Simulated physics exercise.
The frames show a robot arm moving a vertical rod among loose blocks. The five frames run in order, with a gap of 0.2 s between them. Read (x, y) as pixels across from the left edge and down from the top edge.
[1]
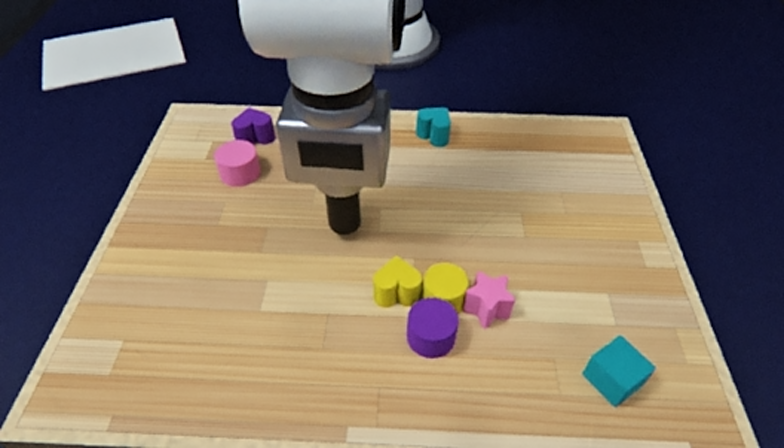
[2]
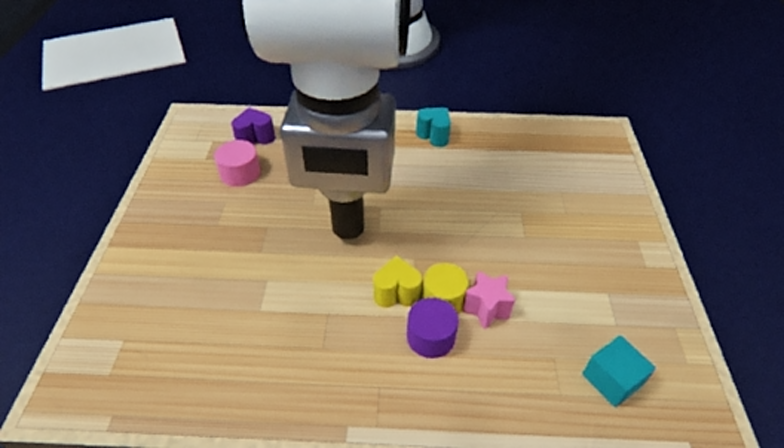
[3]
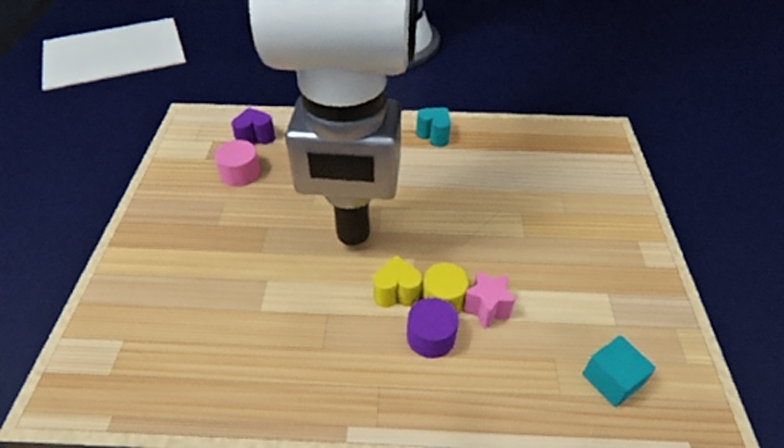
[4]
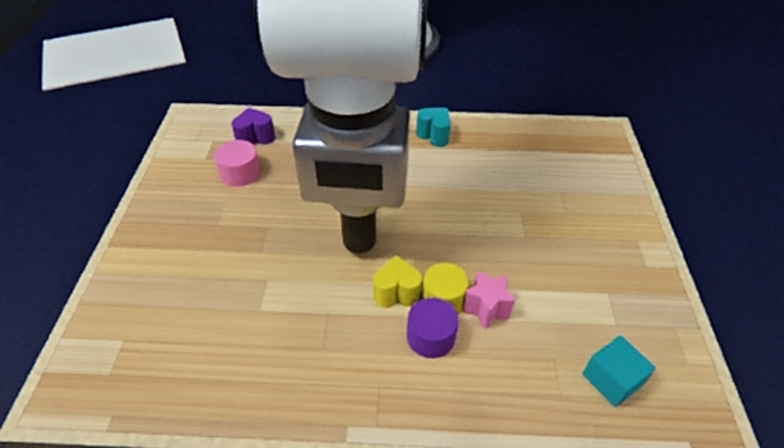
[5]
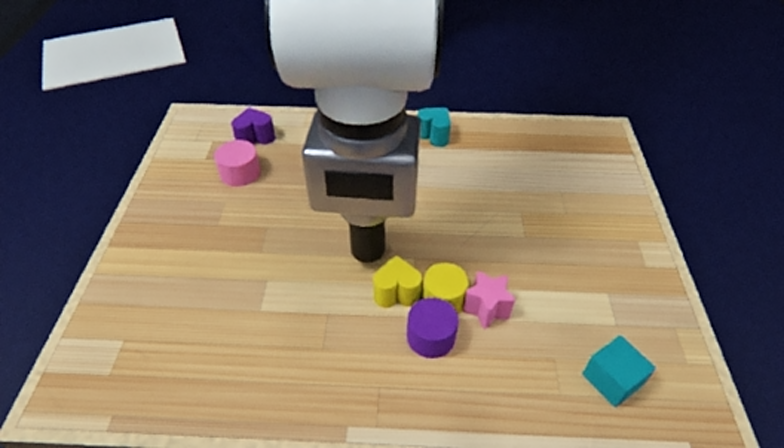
Robot arm slowly moving a dark vertical rod down and right toward a yellow heart-shaped block, all the coloured blocks staying still.
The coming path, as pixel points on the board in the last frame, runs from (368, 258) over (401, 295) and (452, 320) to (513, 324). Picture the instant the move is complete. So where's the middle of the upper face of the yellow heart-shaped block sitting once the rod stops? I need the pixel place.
Located at (456, 335).
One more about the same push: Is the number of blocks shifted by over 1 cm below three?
Final answer: No.
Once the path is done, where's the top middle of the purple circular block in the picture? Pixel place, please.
Its top middle will sit at (473, 384).
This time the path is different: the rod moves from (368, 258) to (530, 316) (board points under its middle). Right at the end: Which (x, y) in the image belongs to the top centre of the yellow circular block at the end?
The point I'd pick in the picture is (489, 317).
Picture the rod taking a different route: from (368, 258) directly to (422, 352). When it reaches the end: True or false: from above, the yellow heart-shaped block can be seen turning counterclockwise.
That is true.
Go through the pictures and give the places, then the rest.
Lower end of the rod at (345, 223), tops of blocks, yellow heart-shaped block at (397, 274), purple circular block at (433, 318), yellow circular block at (446, 280), pink star block at (491, 289), turquoise four-sided block at (624, 362), in the first frame.
Rod at (348, 227), blocks as before, in the second frame.
Rod at (353, 233), blocks as before, in the third frame.
Rod at (360, 241), blocks as before, in the fourth frame.
Rod at (368, 250), yellow heart-shaped block at (397, 274), purple circular block at (433, 318), yellow circular block at (446, 280), pink star block at (491, 289), turquoise four-sided block at (624, 362), in the fifth frame.
What follows on the original path. One third of the way, rod at (401, 287); yellow heart-shaped block at (418, 304), turned 20° clockwise; purple circular block at (449, 341).
Two thirds of the way, rod at (455, 312); yellow heart-shaped block at (456, 335), turned 65° clockwise; purple circular block at (473, 384); yellow circular block at (491, 284); pink star block at (532, 292), turned 15° anticlockwise.
At the end, rod at (515, 316); yellow heart-shaped block at (456, 335), turned 65° clockwise; purple circular block at (473, 384); yellow circular block at (524, 273); pink star block at (561, 291); turquoise four-sided block not moved.
